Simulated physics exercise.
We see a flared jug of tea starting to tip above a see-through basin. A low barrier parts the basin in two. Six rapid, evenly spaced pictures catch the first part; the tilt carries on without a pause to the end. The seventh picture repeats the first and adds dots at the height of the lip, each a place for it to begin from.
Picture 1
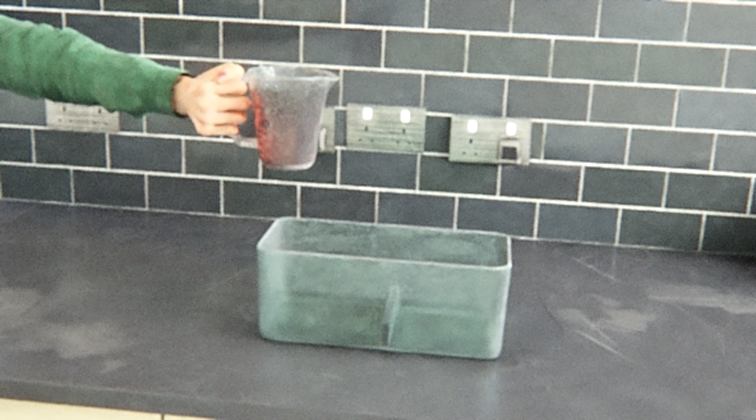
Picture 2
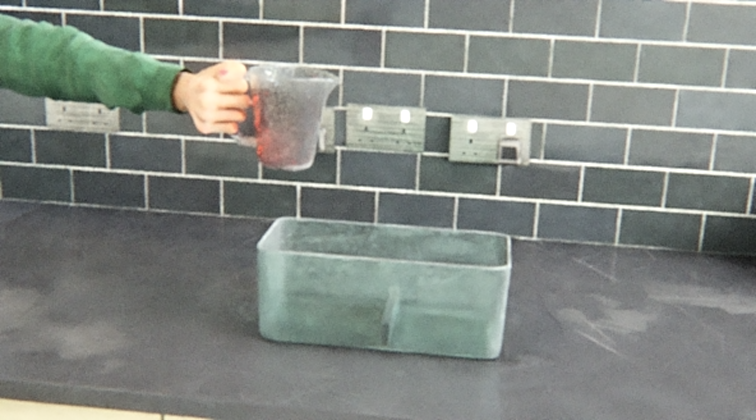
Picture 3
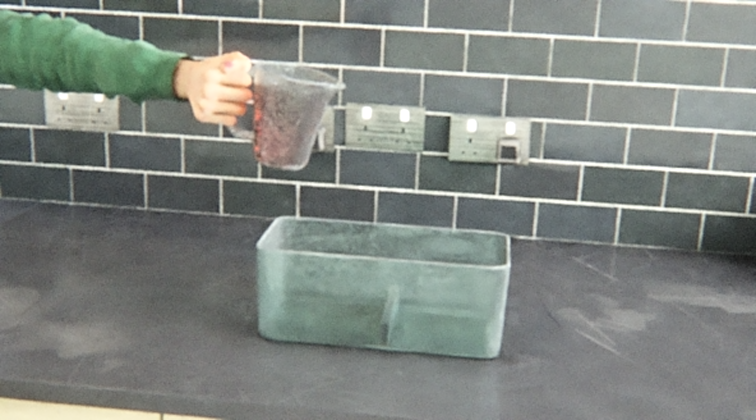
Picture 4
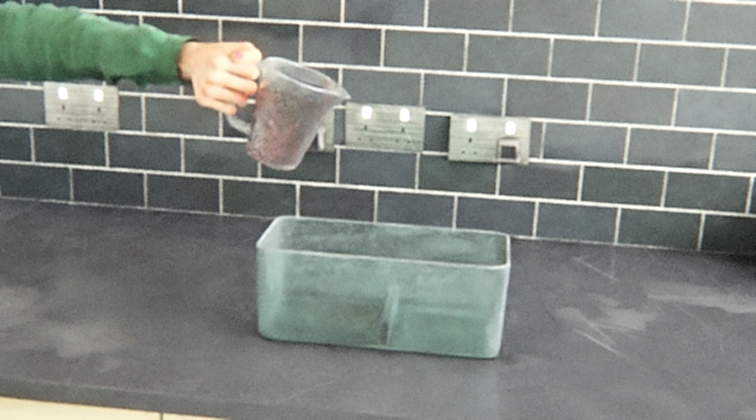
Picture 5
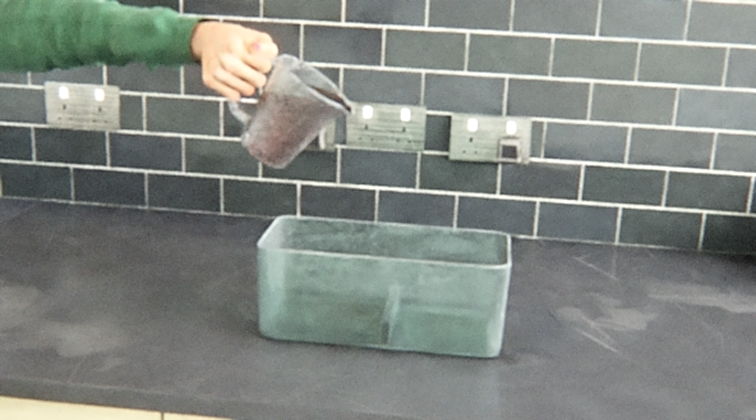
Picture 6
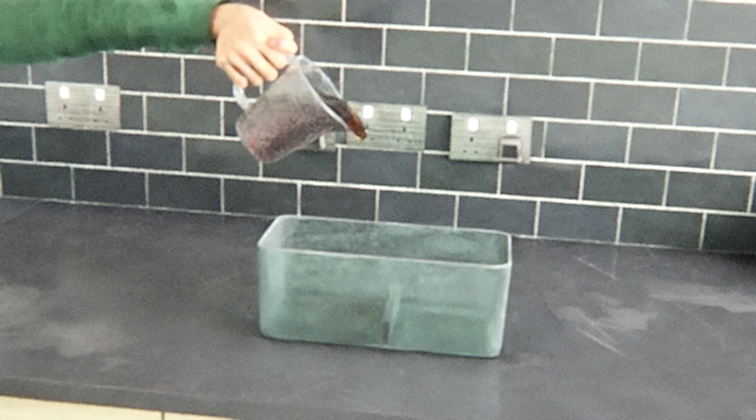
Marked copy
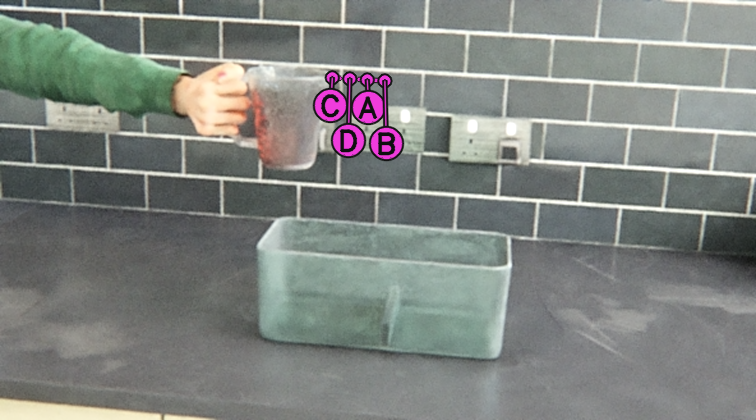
A clear, flared jug of tea, held by a hand in a green sleeve, tilted gradually to the right above a see-through basin with a low divider, until dark liquid reached past its lip.
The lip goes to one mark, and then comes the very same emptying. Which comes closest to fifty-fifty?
Place D.
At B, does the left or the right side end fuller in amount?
More ends on the right.
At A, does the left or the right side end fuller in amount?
The right side.
On the marked copy, A at (367, 79); B at (384, 80); C at (332, 77); D at (349, 78).
Choosing A, about 19 % ends left of the wall and 79 % right of it.
Choosing B, about 9 % ends left of the wall and 88 % right of it; 3 % is lost outside.
Choosing C, about 73 % ends left of the wall and 21 % right of it; 5 % is lost outside.
Choosing D, about 56 % ends left of the wall and 41 % right of it.
